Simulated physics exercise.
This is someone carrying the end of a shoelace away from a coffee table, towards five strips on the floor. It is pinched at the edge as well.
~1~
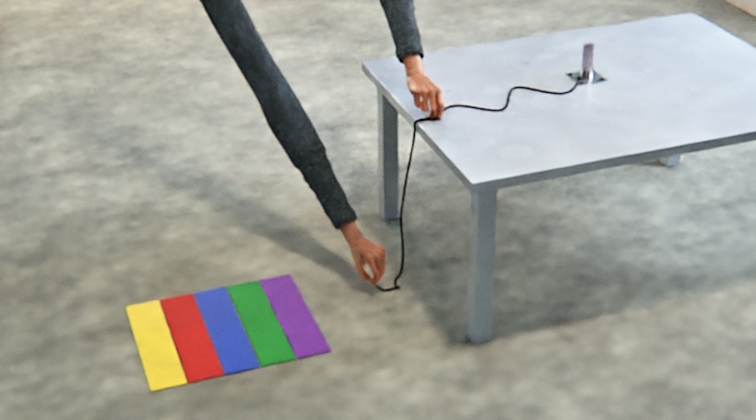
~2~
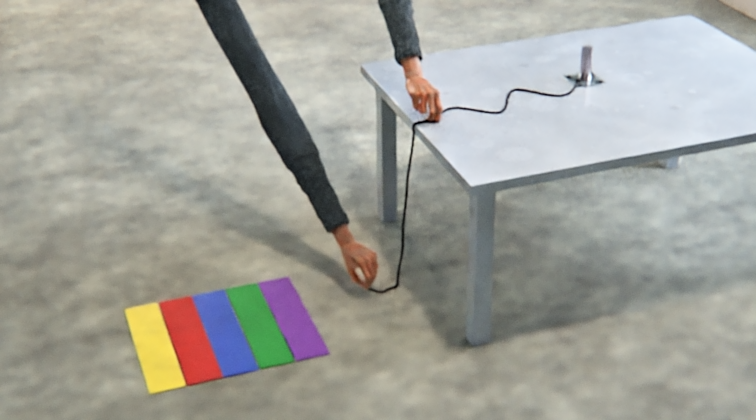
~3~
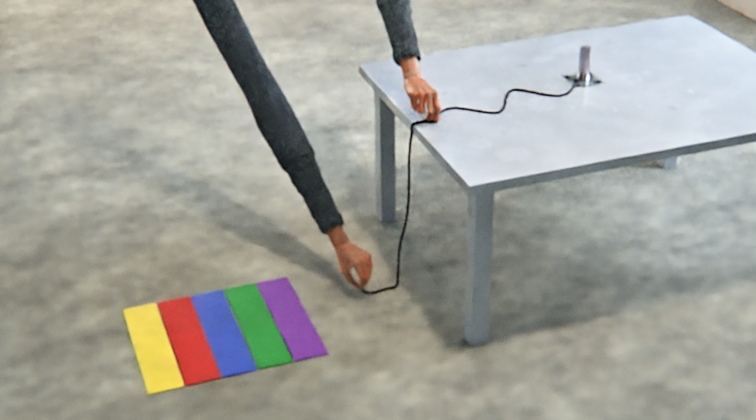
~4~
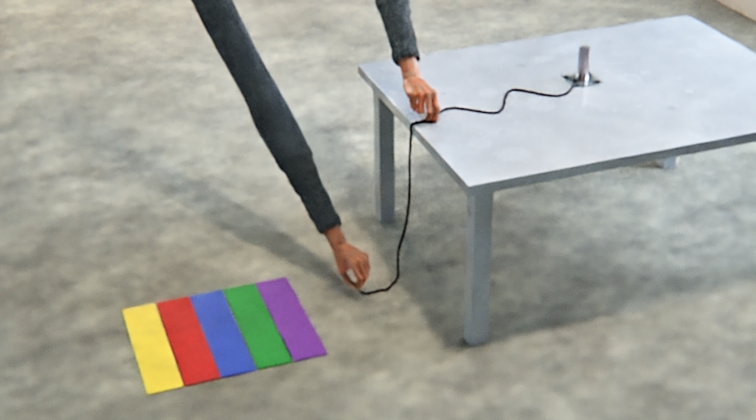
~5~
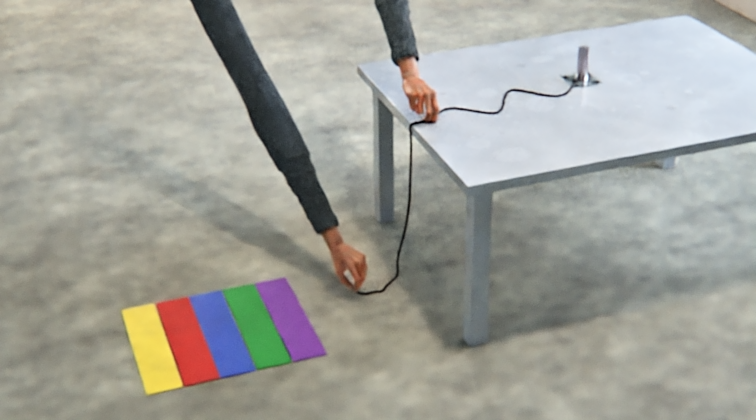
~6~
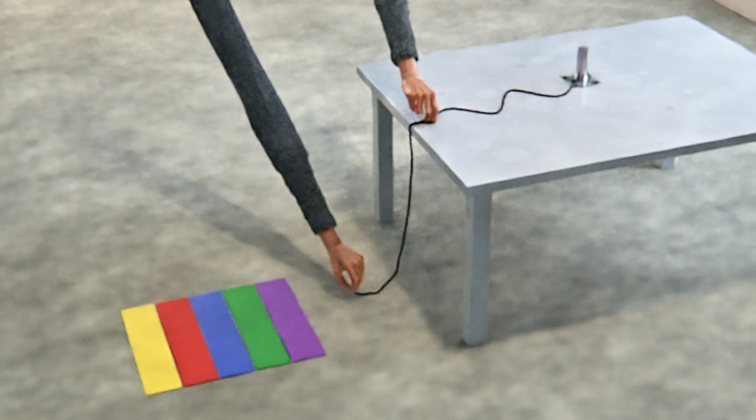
A hand slowly drawing a dark cord's end slightly left above the floor, another hand pinching it at a grey table's edge.
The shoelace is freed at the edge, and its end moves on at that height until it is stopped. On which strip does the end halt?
Over red.
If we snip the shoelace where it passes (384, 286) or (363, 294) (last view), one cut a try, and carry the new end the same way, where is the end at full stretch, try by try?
The places are (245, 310) and (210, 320).
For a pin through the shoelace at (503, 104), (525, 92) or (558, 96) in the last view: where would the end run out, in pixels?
Try by try, around (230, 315), (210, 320) and (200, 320).
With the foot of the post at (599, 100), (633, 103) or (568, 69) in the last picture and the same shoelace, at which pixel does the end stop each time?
Near (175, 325), (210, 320) and (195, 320).
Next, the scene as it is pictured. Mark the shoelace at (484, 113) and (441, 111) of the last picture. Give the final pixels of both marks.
The first at (431, 111), the second at (393, 131).
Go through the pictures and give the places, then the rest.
End (372, 282); purple (307, 340); green (272, 347); blue (237, 355); red (201, 363); yellow (164, 371), in the first frame.
End (364, 286); shoelace through (569, 93) (508, 96) (466, 109) (414, 134) (406, 200) (399, 266), in the second frame.
End (359, 287), in the third frame.
End (356, 287); shoelace through (566, 93) (506, 96) (463, 109) (411, 134) (409, 200) (398, 266), in the fourth frame.
End (353, 288), in the fifth frame.
End (351, 289); shoelace through (565, 94) (504, 96) (462, 109) (410, 135) (409, 200) (397, 267), in the sixth frame.
Soon after, end near (244, 311); over green.
Then, end near (207, 319); over blue.
At full stretch, end near (185, 323); over red. The end stops over the red strip.
